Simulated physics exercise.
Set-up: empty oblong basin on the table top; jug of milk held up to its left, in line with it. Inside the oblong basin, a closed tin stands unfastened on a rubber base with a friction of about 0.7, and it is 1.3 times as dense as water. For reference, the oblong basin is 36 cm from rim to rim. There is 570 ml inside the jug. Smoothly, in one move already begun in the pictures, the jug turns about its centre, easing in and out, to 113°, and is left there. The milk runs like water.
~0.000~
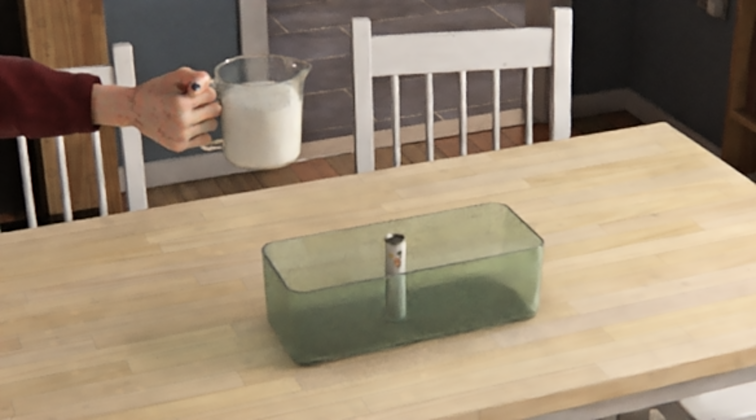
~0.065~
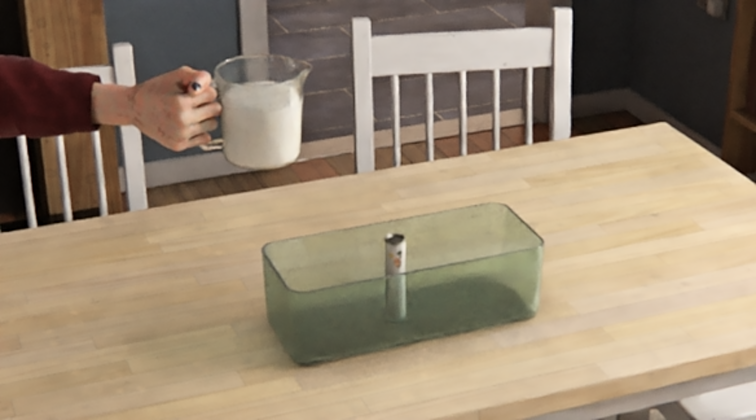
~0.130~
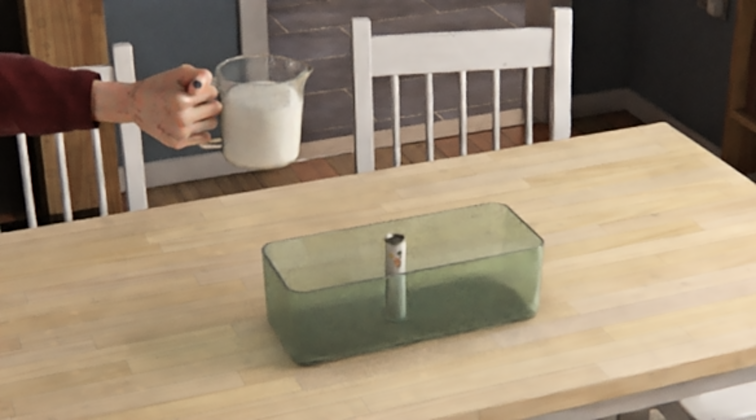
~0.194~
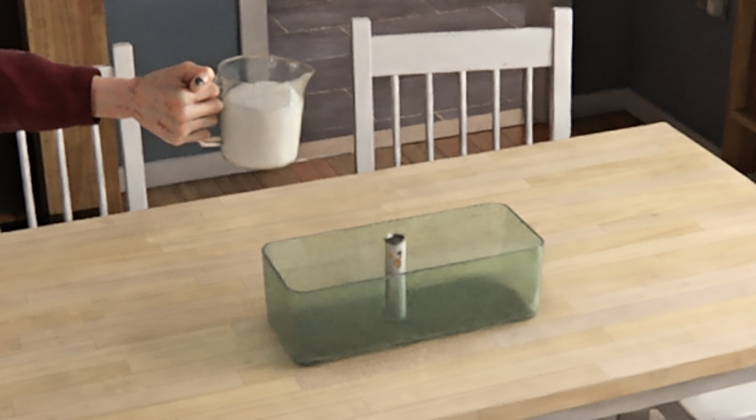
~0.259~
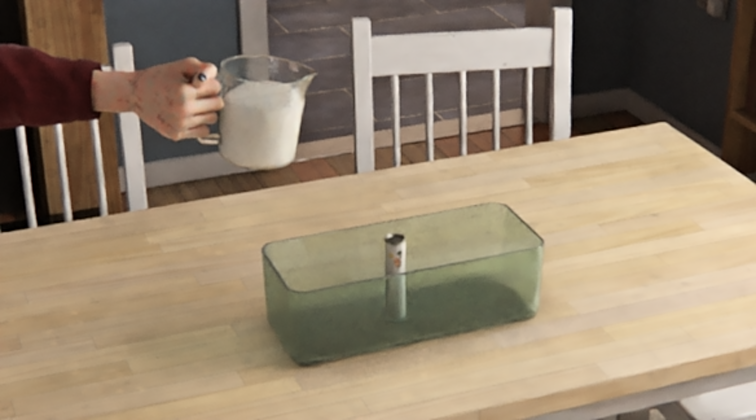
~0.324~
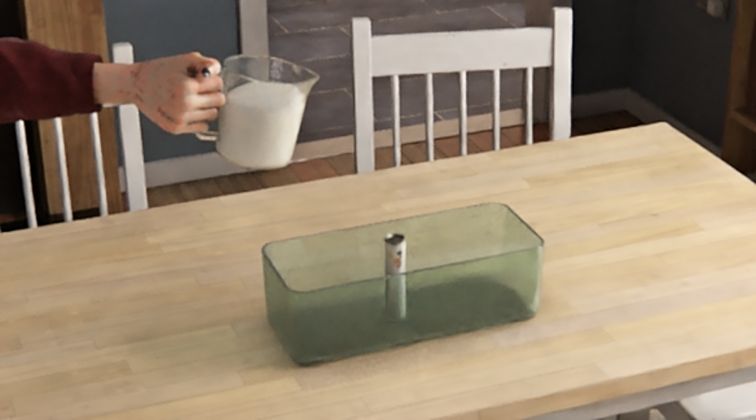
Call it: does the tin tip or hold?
It tips.
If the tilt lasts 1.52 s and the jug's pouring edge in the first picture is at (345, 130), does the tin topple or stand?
Then it tips over.
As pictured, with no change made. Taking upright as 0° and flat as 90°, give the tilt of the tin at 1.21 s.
15°.
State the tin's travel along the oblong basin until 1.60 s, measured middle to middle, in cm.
Near 9 cm of travel.
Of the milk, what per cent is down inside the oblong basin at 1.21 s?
Value: Approx. 50 %.
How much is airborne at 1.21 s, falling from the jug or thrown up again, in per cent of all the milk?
In-air share: About 28 %.
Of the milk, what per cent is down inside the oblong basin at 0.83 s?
About 1%.
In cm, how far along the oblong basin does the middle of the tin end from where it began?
The tin's middle ends up about 8.5 cm along the basin.
After 0.83 s the tilt is 65° and 86 per cent is still to pour; the tin stands where it began.
After 1.21 s the tilt is 102° and 22 per cent is still to pour; the tin leans 17°.
After 1.60 s the tilt is 113° and 0 per cent is still to pour; the tin lies on its side.
After 2.02 s the tilt is 113° and 0 per cent is still to pour; the tin lies on its side.
In the end the tin lies on its side.
